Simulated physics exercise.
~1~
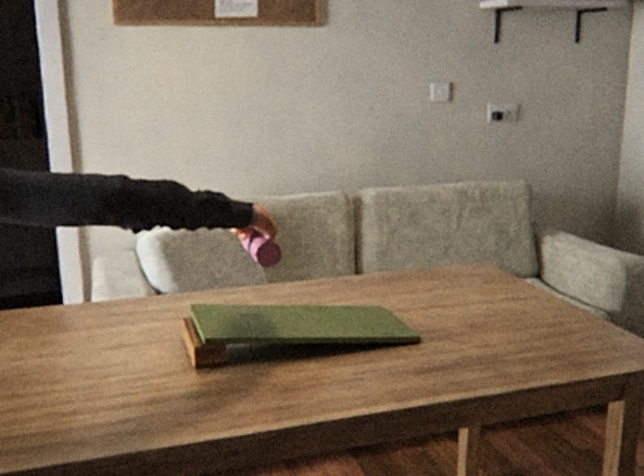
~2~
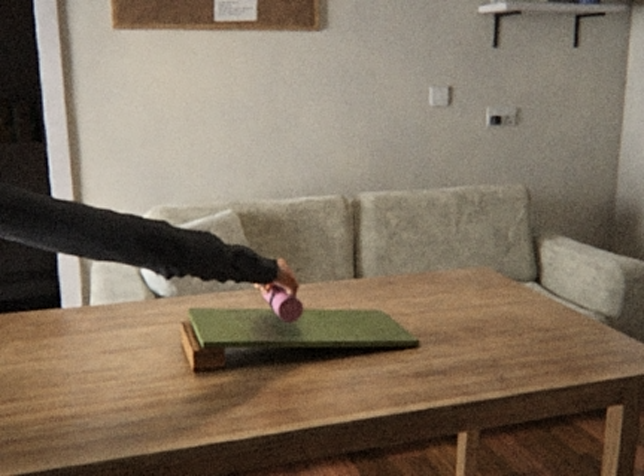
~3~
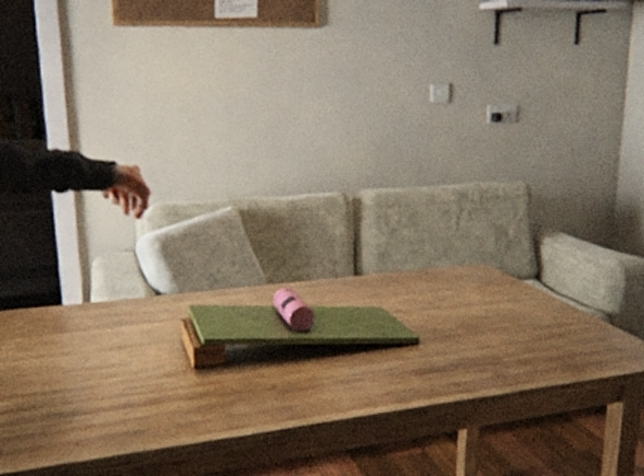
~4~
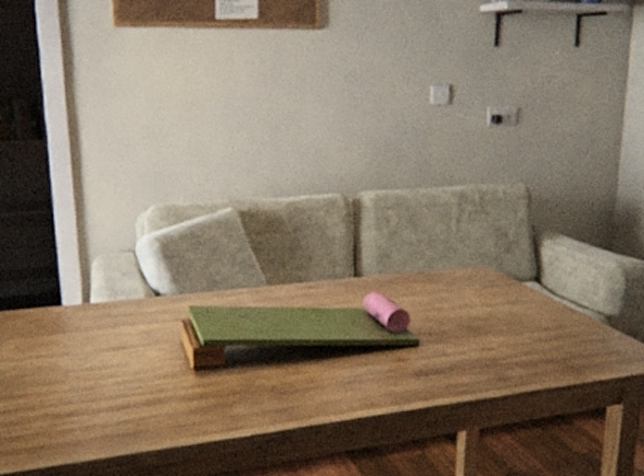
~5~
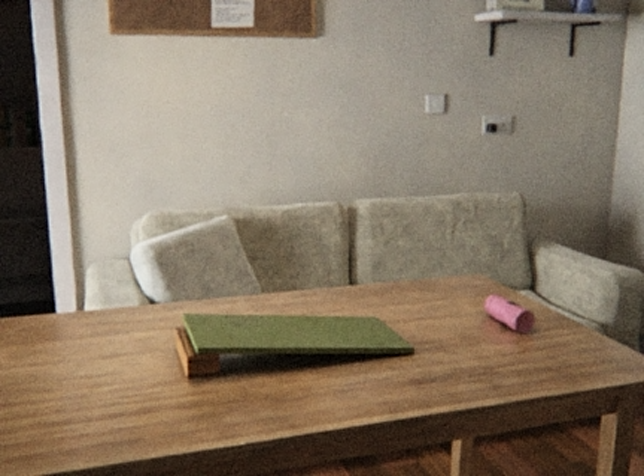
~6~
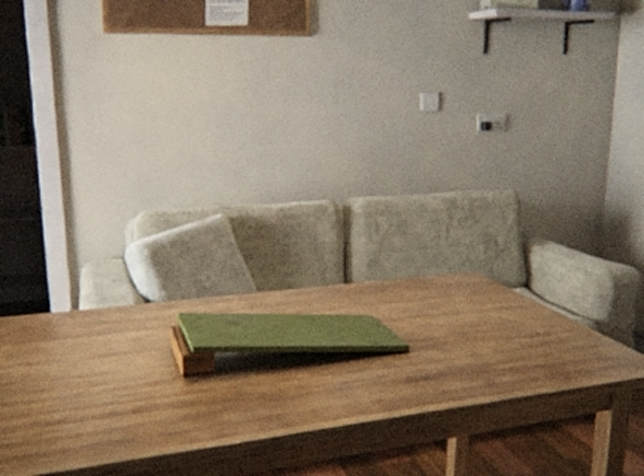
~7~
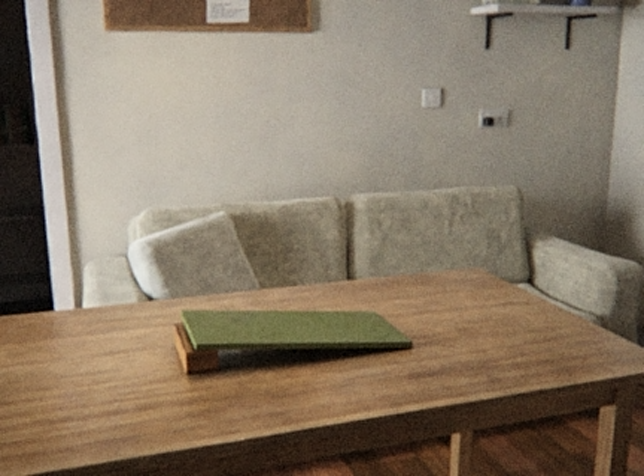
A hand sets a pink cylinder on a sloping green board, and it rolls right out of view.
